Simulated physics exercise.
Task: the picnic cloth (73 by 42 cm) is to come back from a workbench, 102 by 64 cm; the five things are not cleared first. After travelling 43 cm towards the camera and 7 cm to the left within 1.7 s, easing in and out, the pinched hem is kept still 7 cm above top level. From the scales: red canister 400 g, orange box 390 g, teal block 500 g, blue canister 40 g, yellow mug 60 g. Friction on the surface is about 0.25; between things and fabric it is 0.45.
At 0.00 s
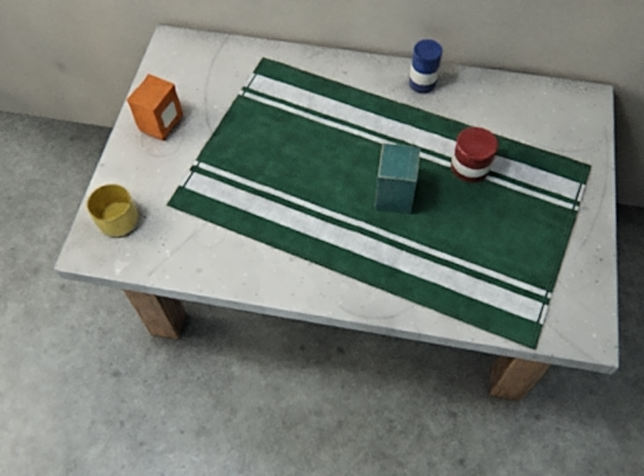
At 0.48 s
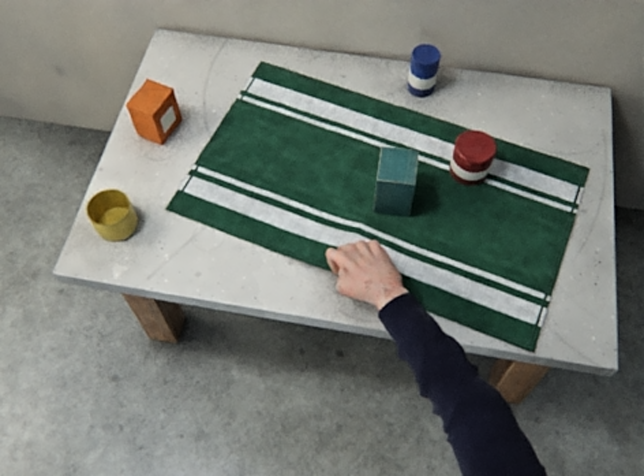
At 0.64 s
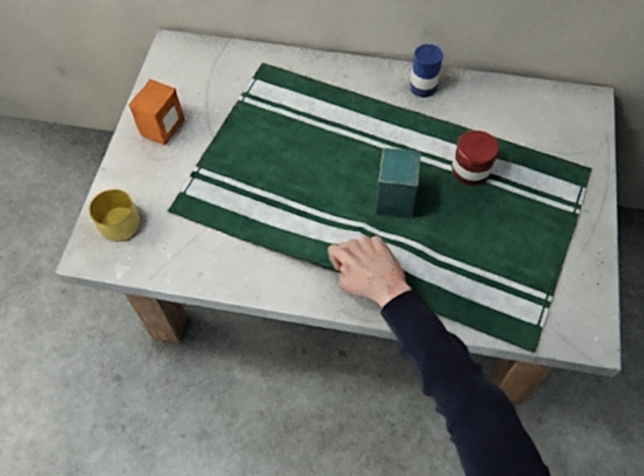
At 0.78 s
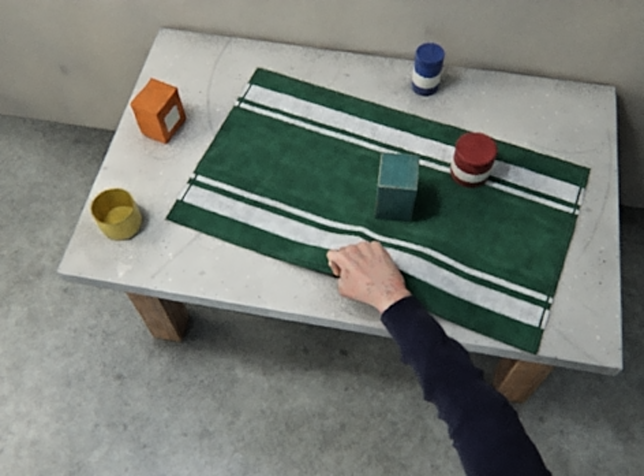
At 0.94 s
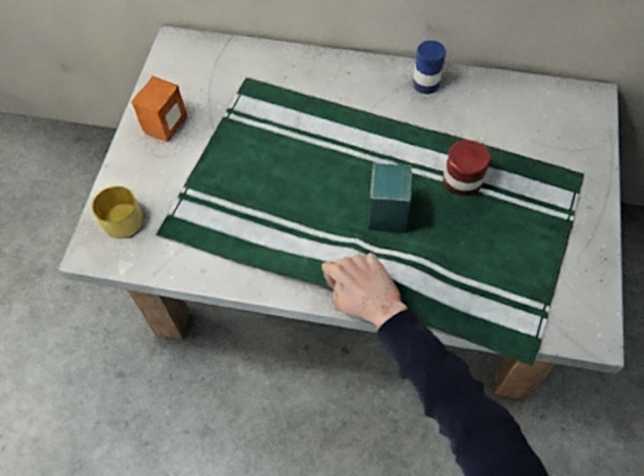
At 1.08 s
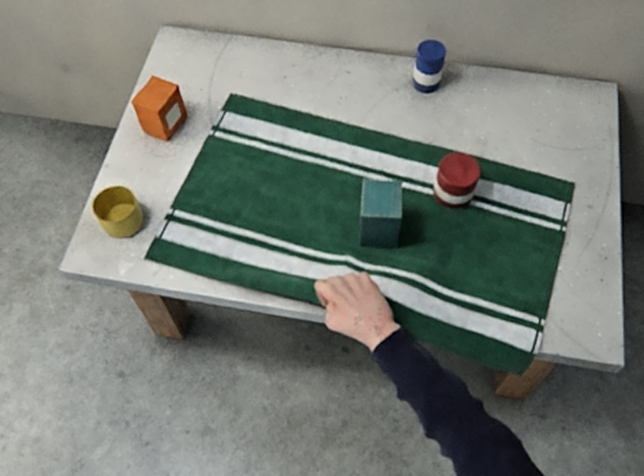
A hand drags the green cloth toward the camera, carrying the teal block and red canister.
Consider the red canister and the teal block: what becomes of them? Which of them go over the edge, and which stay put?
One by one: The red canister will come off. The teal block will come off.
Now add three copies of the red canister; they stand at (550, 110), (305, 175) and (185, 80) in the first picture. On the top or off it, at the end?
Going through the three spots as listed: Holds its spot, ends up off the top and holds its spot.
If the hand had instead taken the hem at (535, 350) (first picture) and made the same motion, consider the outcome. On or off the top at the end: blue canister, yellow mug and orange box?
Result: Blue canister keeps its place; yellow mug keeps its place; orange box keeps its place.
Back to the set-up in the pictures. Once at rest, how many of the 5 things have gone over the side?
Total: 2.
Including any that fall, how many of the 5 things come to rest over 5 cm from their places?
The number is 2.
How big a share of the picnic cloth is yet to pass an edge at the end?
Share within the edges: Approx. 0 %.
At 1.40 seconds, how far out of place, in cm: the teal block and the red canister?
Roughly teal block 20 cm and red canister 20 cm.
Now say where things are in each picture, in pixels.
The first frame shows shows, red canister (478, 142); teal block (400, 162); picnic cloth corners (167, 205) (263, 57) (591, 166) (534, 349).
The second frame shows shows, picnic cloth corners (165, 209) (261, 61); grip (338, 272).
The third frame shows shows, picnic cloth corners (167, 211) (262, 63); grip (341, 269).
The fourth frame shows shows, teal block (399, 170); red canister (477, 148); picnic cloth corners (165, 219) (257, 67); grip (340, 274).
The fifth frame shows shows, teal block (392, 181); red canister (470, 156); picnic cloth corners (156, 235) (246, 77); grip (335, 286).
The sixth frame shows shows, red canister (460, 169); teal block (382, 198); picnic cloth corners (144, 259) (231, 93) (575, 183); grip (328, 304).
By 1.4 s, 70 % of the picnic cloth is still over the top; teal block 21 cm off its start, red canister 19 cm off its start.
By 1.7 s, 40 % of the picnic cloth is still over the top; teal block 34 cm off its start, red canister 30 cm off its start.
By 2.0 s, 0 % of the picnic cloth is still over the top; red canister over the edge, teal block over the edge, yellow mug 3 cm off its start at (95, 209).
By 2.3 s, 0 % of the picnic cloth is still over the top; red canister over the edge, teal block over the edge, yellow mug 3 cm off its start.
By 3.9 s, 0 % of the picnic cloth is still over the top; red canister over the edge, teal block over the edge, yellow mug 3 cm off its start at (95, 209).
